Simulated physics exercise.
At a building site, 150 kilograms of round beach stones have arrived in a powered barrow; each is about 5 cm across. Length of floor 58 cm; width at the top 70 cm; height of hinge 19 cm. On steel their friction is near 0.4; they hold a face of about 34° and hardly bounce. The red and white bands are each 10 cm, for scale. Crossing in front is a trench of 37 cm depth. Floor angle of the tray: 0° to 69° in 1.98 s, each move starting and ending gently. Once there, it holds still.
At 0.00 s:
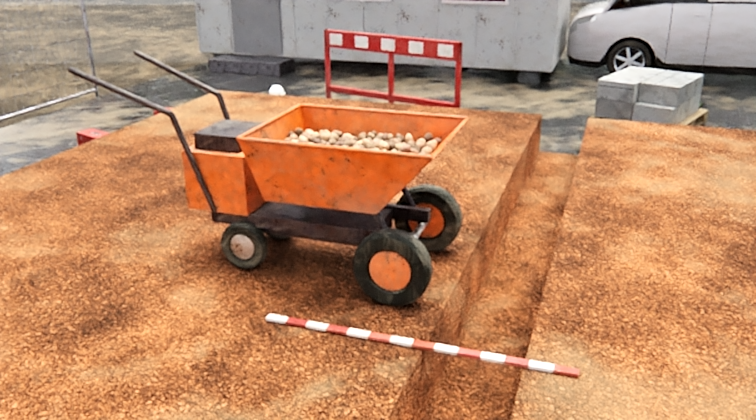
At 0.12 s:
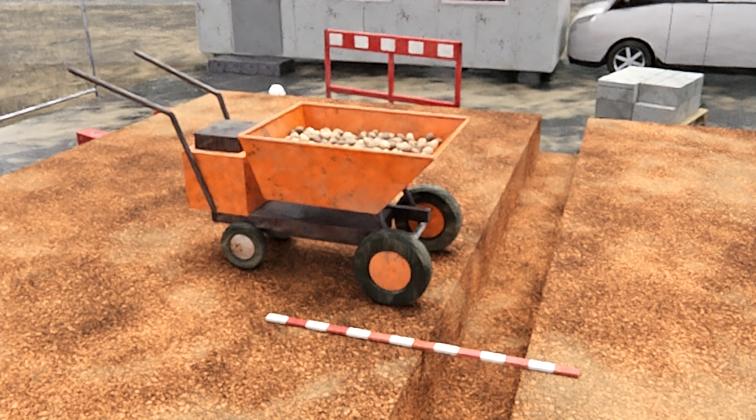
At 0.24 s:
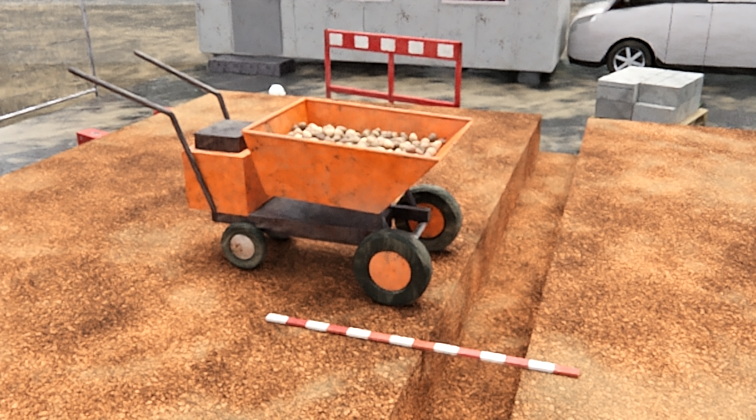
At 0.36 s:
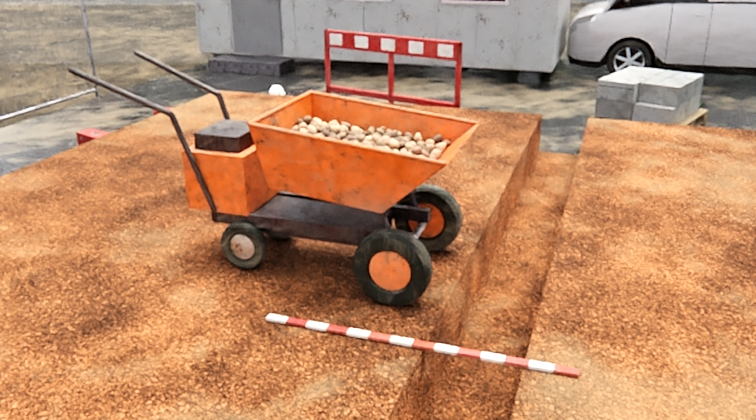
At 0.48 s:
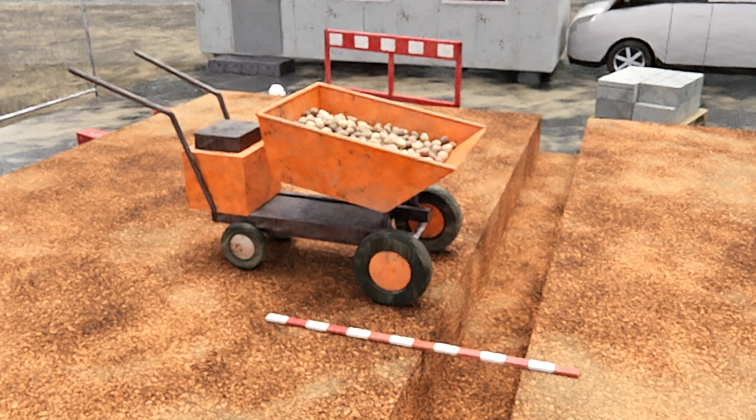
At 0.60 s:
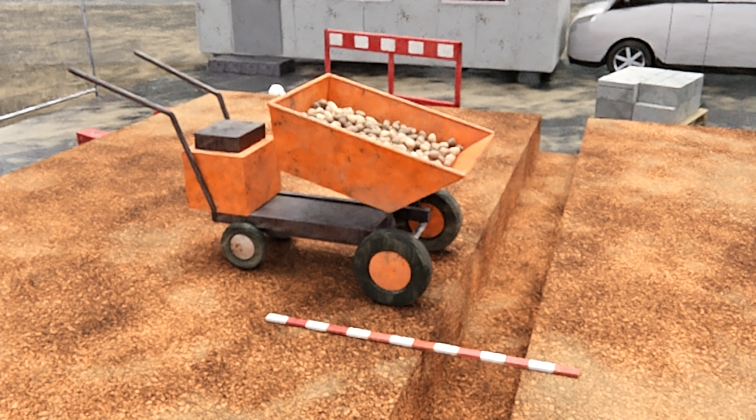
The orange tray of a small wheeled dumper, loaded with rounded stones, starts level beside a trench on gravelly orange ground. Its rear end rises gradually away from the dark frame, tilting the tray and its stones down toward the right, while the wheels and the red-and-white striped pole in front stay still.
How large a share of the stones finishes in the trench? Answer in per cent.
A share of about 23 per cent.
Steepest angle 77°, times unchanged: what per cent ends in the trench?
The trench would hold about 25% of it.
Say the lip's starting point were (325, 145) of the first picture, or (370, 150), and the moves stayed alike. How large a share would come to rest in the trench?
First place roughly 100%, second roughly 95%.
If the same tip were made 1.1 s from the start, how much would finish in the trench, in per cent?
Probably about 15 in a hundred.
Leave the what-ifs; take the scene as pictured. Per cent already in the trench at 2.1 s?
Close to 5 per cent at that time.
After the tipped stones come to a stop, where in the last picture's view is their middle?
Their middle ends up near (589, 298).
After 1.5 s the floor is at 58°; 99 % in the tray, 1 % in the trench; the foremost stones are at (541, 239).
After 2.1 s the floor is at 69°; 33 % in the tray, 3 % in the trench, 64 % past the trench; the foremost stones are at (709, 322).
After 2.4 s the floor is at 69°; 10 % in the tray, 10 % in the trench, 79 % past the trench; the foremost stones are past the picture's edge.
After 4.4 s the floor is at 69°; 0 % in the tray, 23 % in the trench, 77 % past the trench; the foremost stones are past the picture's edge.
